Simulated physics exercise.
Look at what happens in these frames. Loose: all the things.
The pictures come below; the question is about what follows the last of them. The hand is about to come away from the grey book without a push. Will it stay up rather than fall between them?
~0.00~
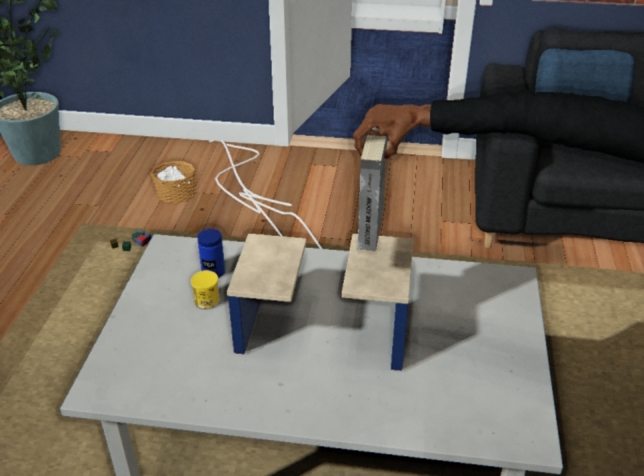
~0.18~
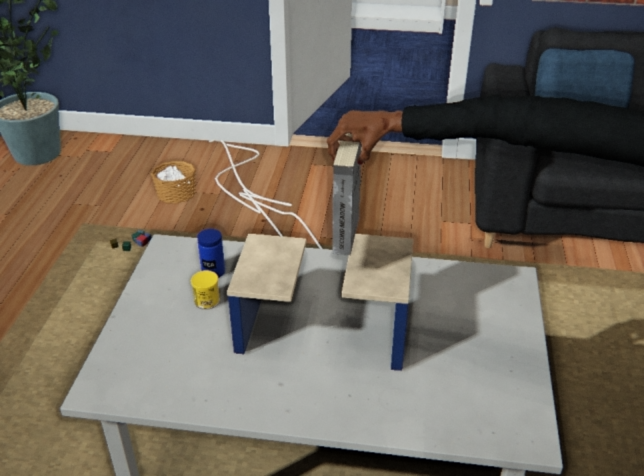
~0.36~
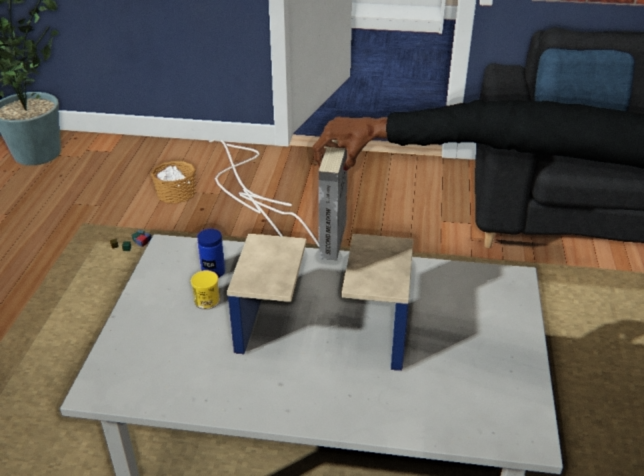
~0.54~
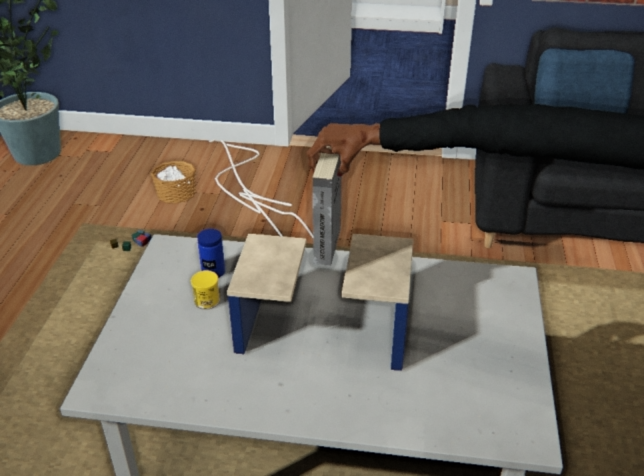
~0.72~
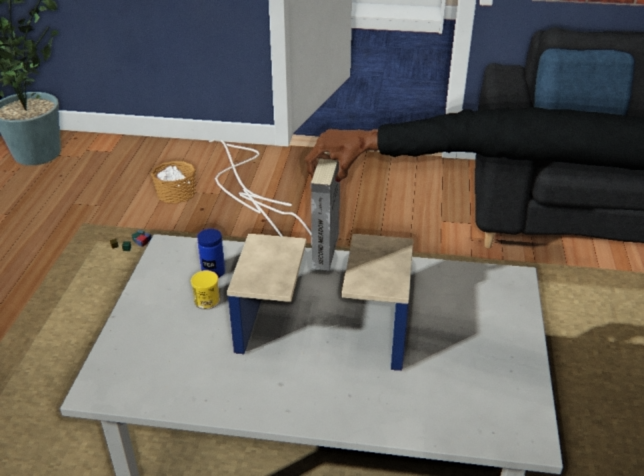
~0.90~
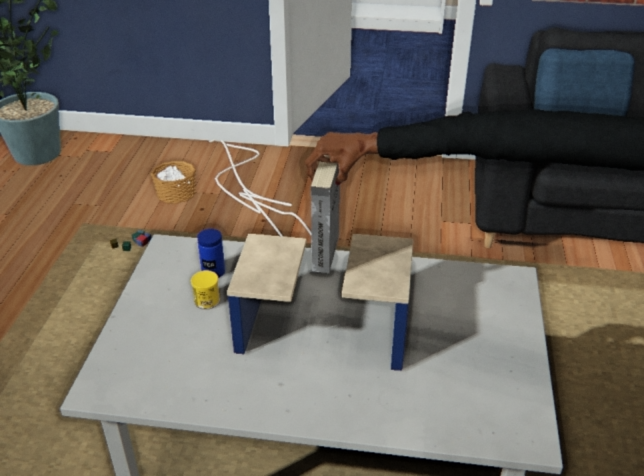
No.
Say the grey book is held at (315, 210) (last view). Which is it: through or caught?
Through.
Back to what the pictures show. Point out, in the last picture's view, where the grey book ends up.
At about (326, 297).
After 1.22 s, grey book slid about its own width near (326, 287).
After 1.56 s, grey book slid well along near (326, 297).
At rest (1.9 s), moved from the start, grey book; the other 2 in place. Seen from the same camera at the end, grey book near (326, 297). The book drops through.
